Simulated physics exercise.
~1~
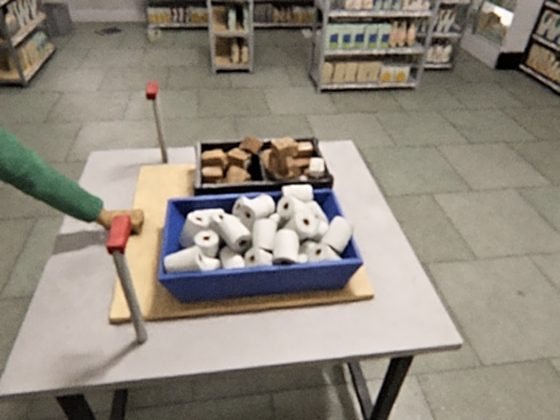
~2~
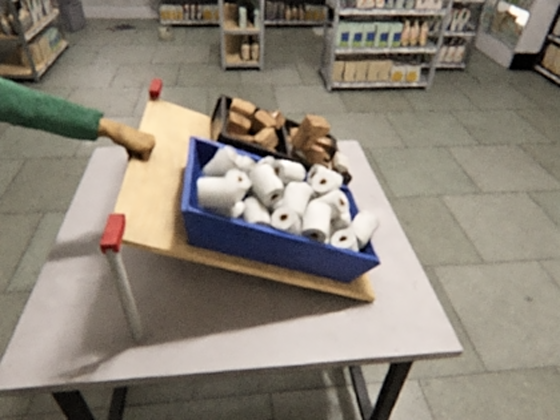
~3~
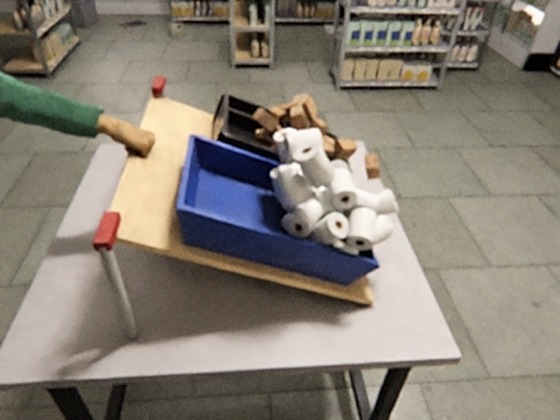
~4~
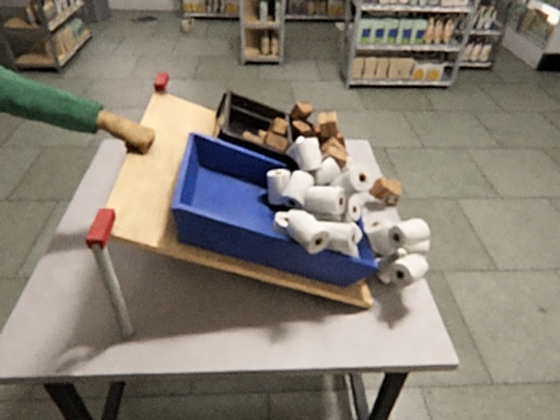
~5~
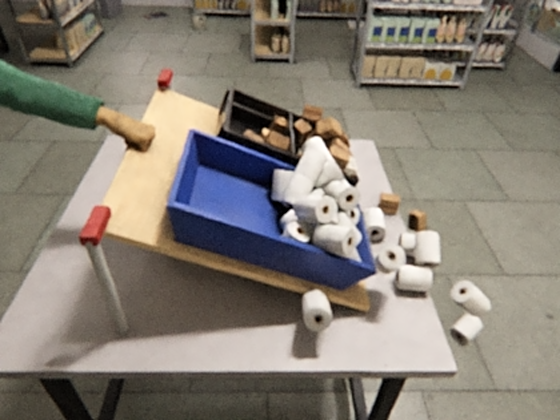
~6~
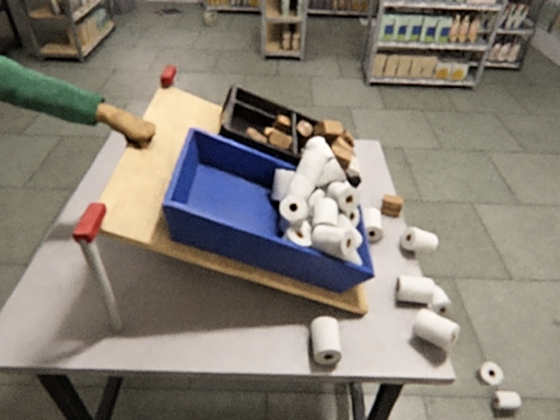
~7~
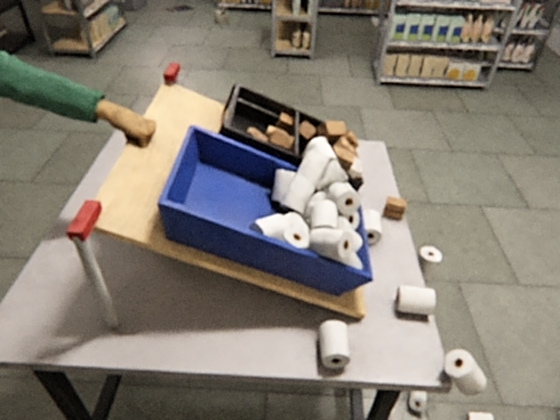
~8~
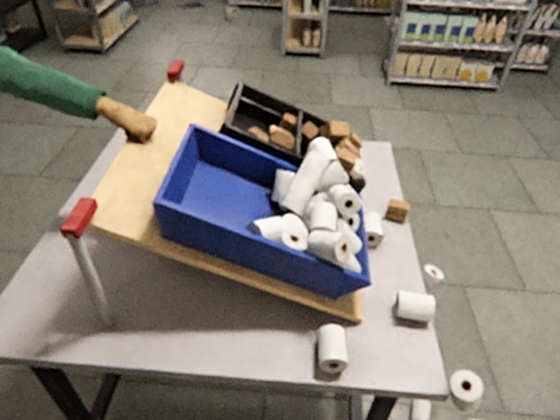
In a shop aisle, a green-sleeved hand tipped up the left end of a board on a table, and white paper rolls and small brown parcels slid right, several spilling from their boxes, some rolls reaching the floor, while most stayed heaped inside.
